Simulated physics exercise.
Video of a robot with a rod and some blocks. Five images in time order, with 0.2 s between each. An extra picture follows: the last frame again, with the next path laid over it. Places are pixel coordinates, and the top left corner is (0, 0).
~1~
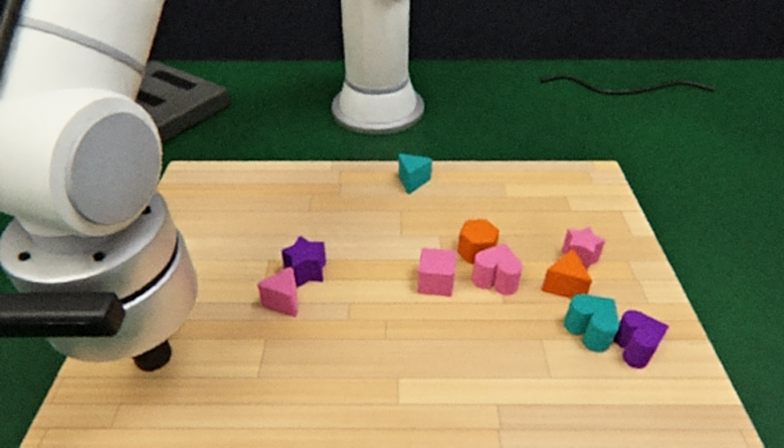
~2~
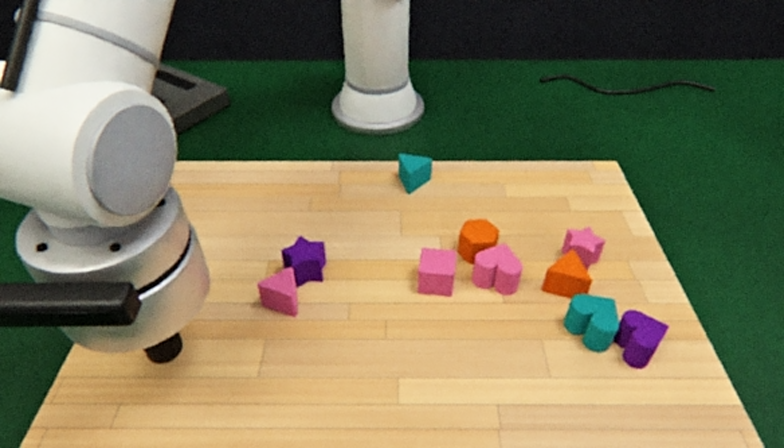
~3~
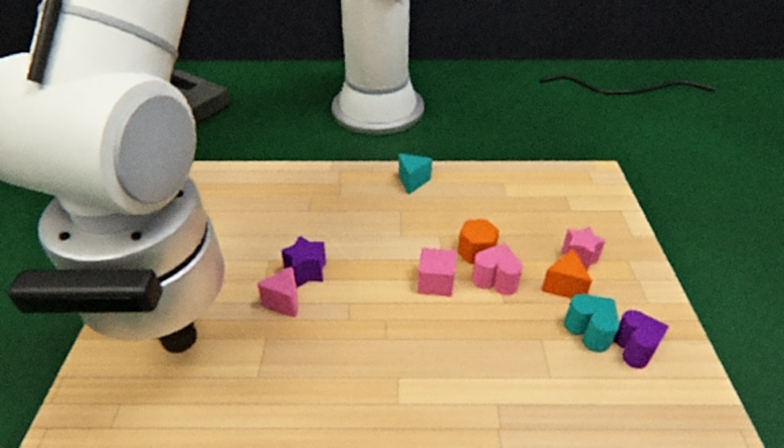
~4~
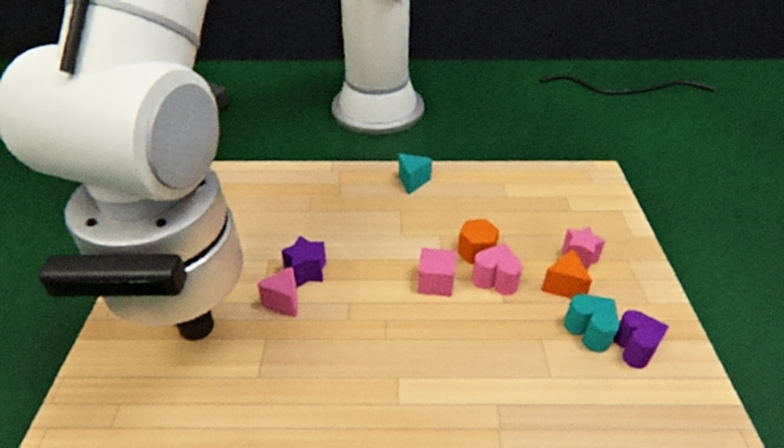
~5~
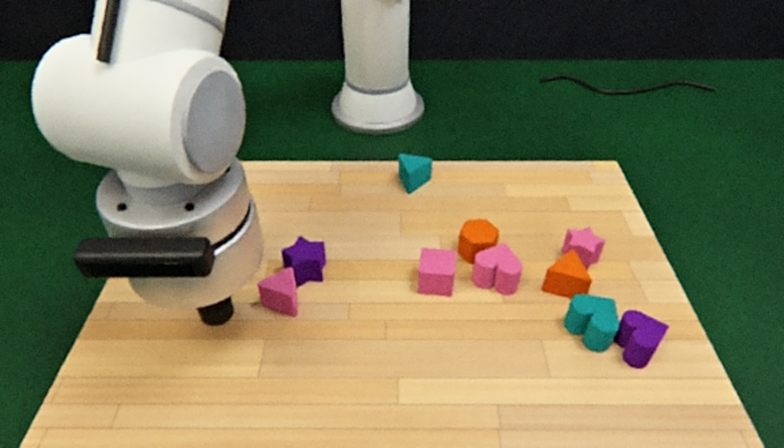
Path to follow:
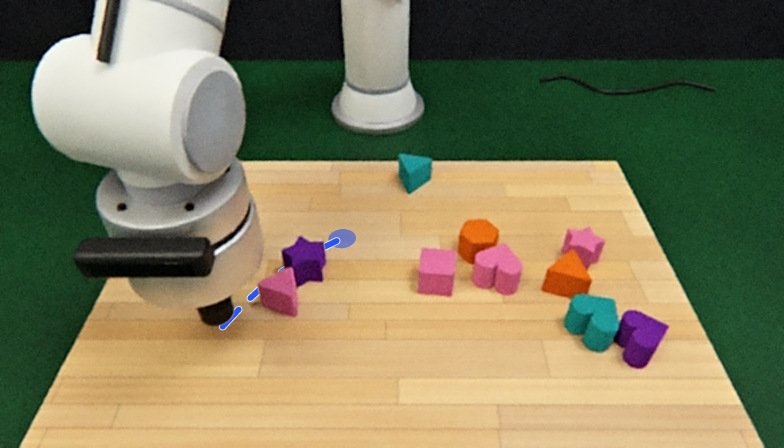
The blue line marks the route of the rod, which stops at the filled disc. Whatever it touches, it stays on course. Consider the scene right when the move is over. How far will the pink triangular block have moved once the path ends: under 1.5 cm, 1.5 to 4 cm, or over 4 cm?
The distance will be below 1.5 cm.
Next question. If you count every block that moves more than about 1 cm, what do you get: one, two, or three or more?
One block moves more than 1 cm.
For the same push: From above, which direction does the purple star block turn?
It is turned clockwise.
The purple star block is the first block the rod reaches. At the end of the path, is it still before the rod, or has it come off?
Slid away.
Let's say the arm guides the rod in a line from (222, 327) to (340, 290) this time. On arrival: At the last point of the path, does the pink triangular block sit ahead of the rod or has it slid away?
Ahead of the rod.
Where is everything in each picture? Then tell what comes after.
In the first picture, rod tip (155, 358); block tops, pink triangular block (280, 281); purple star block (303, 250).
In the second picture, rod (166, 350); blocks unchanged.
In the third picture, rod (180, 340); blocks unchanged.
In the fourth picture, rod (198, 328); blocks unchanged.
In the fifth picture, rod (218, 314); pink triangular block (280, 281); purple star block (303, 250).
Path on the board, from (222, 327) over (280, 274) to (342, 238).
On the path given first. One third of the way, rod (257, 277); nothing pushed yet.
Two thirds of the way, rod (298, 247); purple star block (325, 243), turned 50° clockwise.
At the end, rod (341, 226); pink triangular block in place; purple star block (344, 239), turned 100° clockwise.
